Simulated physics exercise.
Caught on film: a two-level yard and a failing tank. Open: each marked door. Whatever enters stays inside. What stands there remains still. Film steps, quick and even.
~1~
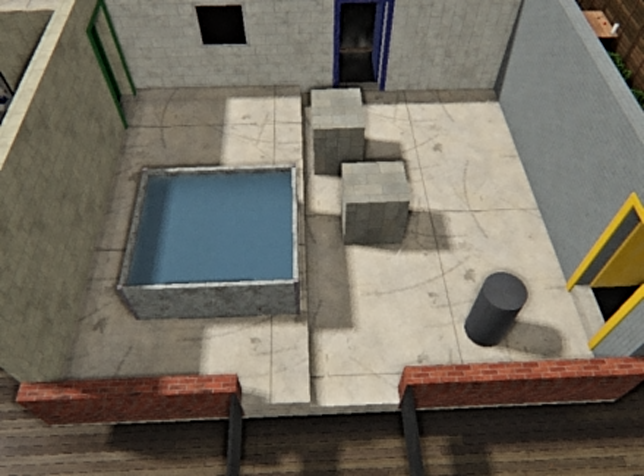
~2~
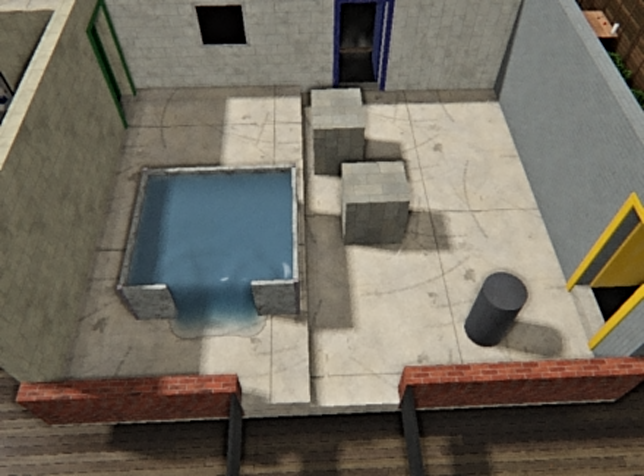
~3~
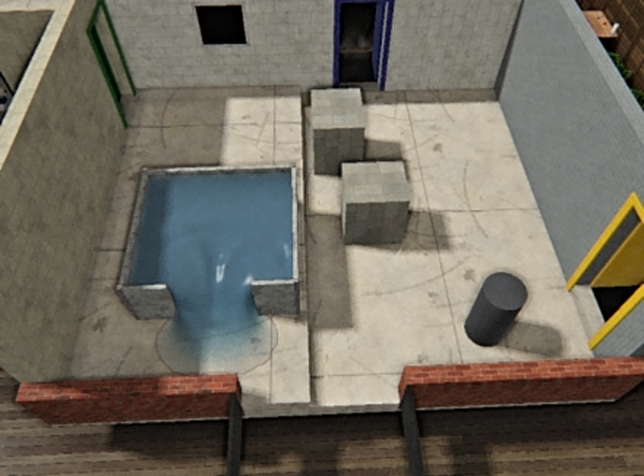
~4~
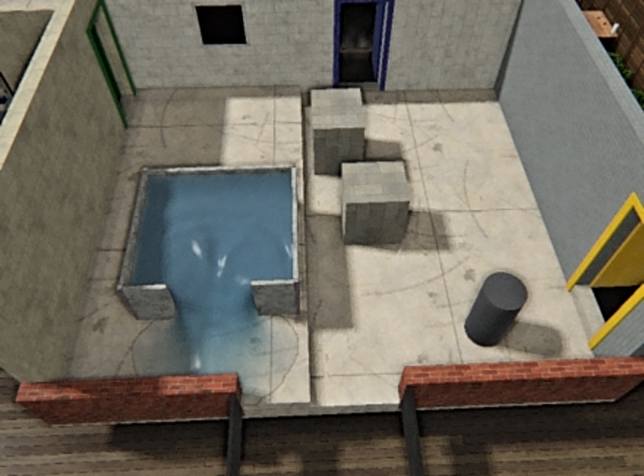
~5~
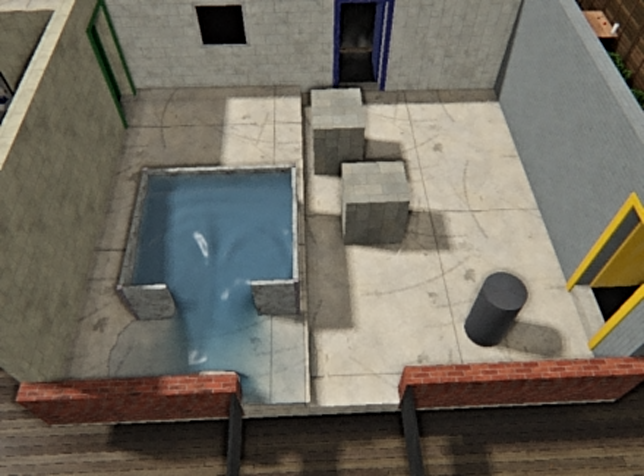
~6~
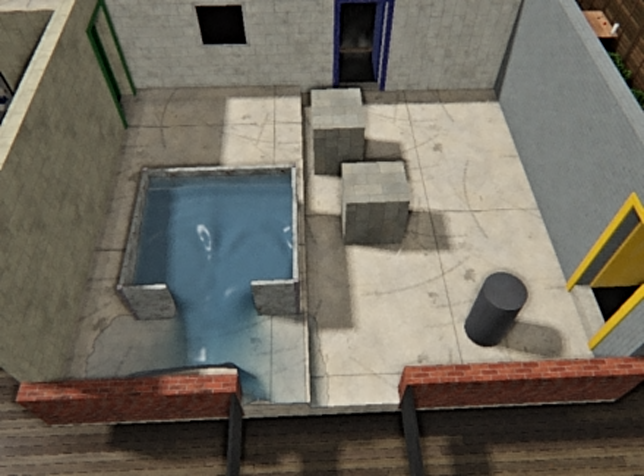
The footage shows a walled yard with a tank of still blue water, two concrete blocks and a dark cylinder; a gap opens in the tank's near side, and water pours out, spreading across the floor to the low brick wall.
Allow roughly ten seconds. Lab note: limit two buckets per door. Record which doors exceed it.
One by one: The blue door respects the limit; the green door breaks the limit; the yellow door respects the limit.
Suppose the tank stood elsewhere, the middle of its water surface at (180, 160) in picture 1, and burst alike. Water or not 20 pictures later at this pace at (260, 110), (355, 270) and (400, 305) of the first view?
In turn: Not flooded, no water, covered.
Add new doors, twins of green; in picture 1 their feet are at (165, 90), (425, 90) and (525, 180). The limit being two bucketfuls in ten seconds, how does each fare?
Lab note, doors in listed order: Over the limit, under the limit, under the limit.
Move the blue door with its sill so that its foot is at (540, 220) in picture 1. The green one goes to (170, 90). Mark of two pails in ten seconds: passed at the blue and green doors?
Result - blue door does not reach it, green door crosses the line.
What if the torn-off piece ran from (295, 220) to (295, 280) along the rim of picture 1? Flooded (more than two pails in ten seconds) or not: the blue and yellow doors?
Note: Blue crosses the line, yellow crosses the line.
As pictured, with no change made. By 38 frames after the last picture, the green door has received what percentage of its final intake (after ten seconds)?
Near 35 in a hundred.
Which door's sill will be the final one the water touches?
It's the blue door.
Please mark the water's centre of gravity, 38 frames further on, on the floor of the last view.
Near (238, 236).
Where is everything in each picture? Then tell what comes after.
Still water in the water tank at (216, 225), in the first picture.
Water pours out at (216, 305) and has run to (176, 327), in the second picture.
Water pours out at (216, 306) and has run to (175, 365), in the third picture.
The front is at a hidden place, out from the gap at (217, 306), in the fourth picture.
The front is at a hidden place, out from the gap at (216, 306), in the fifth picture.
Water pours out at (216, 305) and has run to a hidden place, in the sixth picture.
A moment on, water covers 10 % of the floor; the blue door not reached, the green door not reached, the yellow door not reached.
Next, water covers 20 % of the floor; the blue door not reached, the green door not reached, the yellow door not reached.
Then, water covers 40 % of the floor; the blue door not reached, the green door wet at the sill, nothing in, the yellow door wet at the sill, nothing in.
Later, water covers 65 % of the floor; the blue door wet at the sill, nothing in, the green door over two buckets in, the yellow door wet at the sill, nothing in.
In the end, water covers 85 % of the floor; the blue door wet at the sill, nothing in, the green door over two buckets in, the yellow door wet at the sill, nothing in.
